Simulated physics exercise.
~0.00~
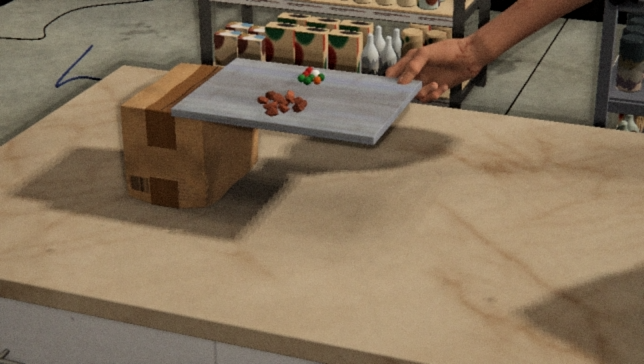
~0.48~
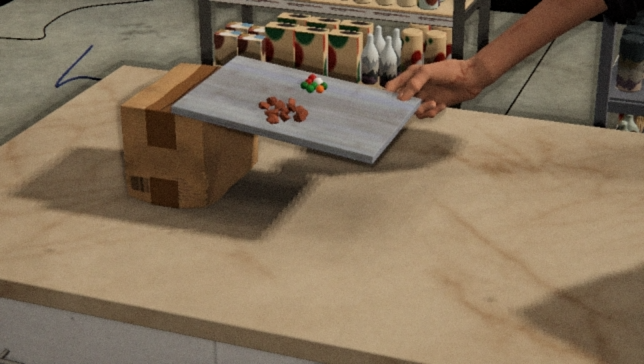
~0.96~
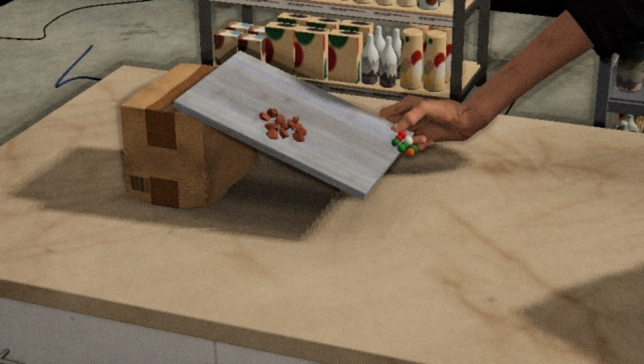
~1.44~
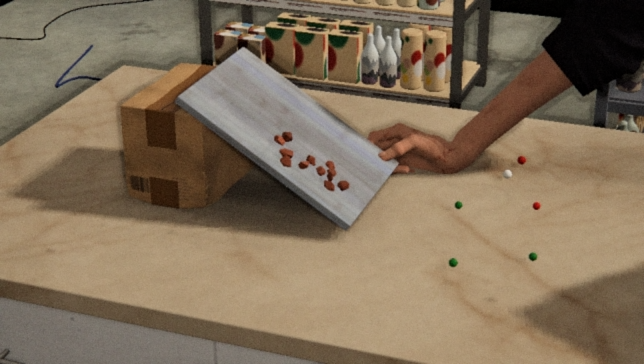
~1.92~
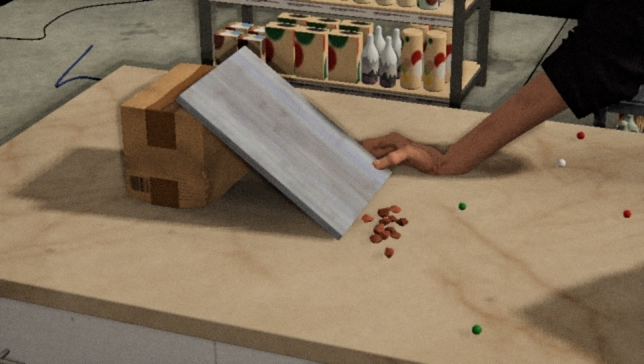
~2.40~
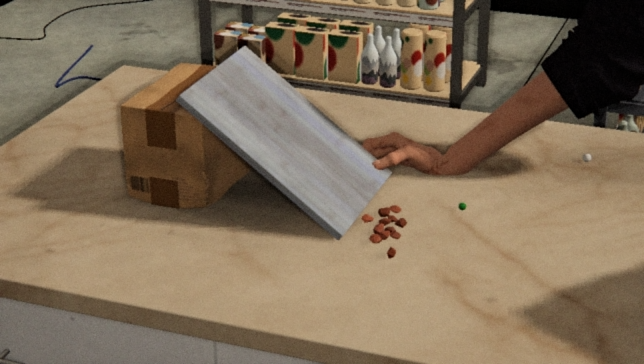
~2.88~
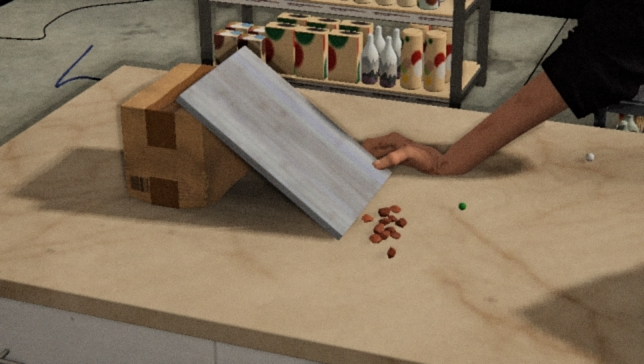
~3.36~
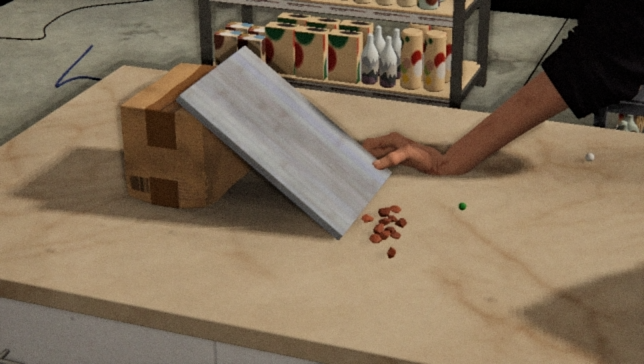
A hand tilts a gray board, sending colorful balls scattering and brown bits piling below.
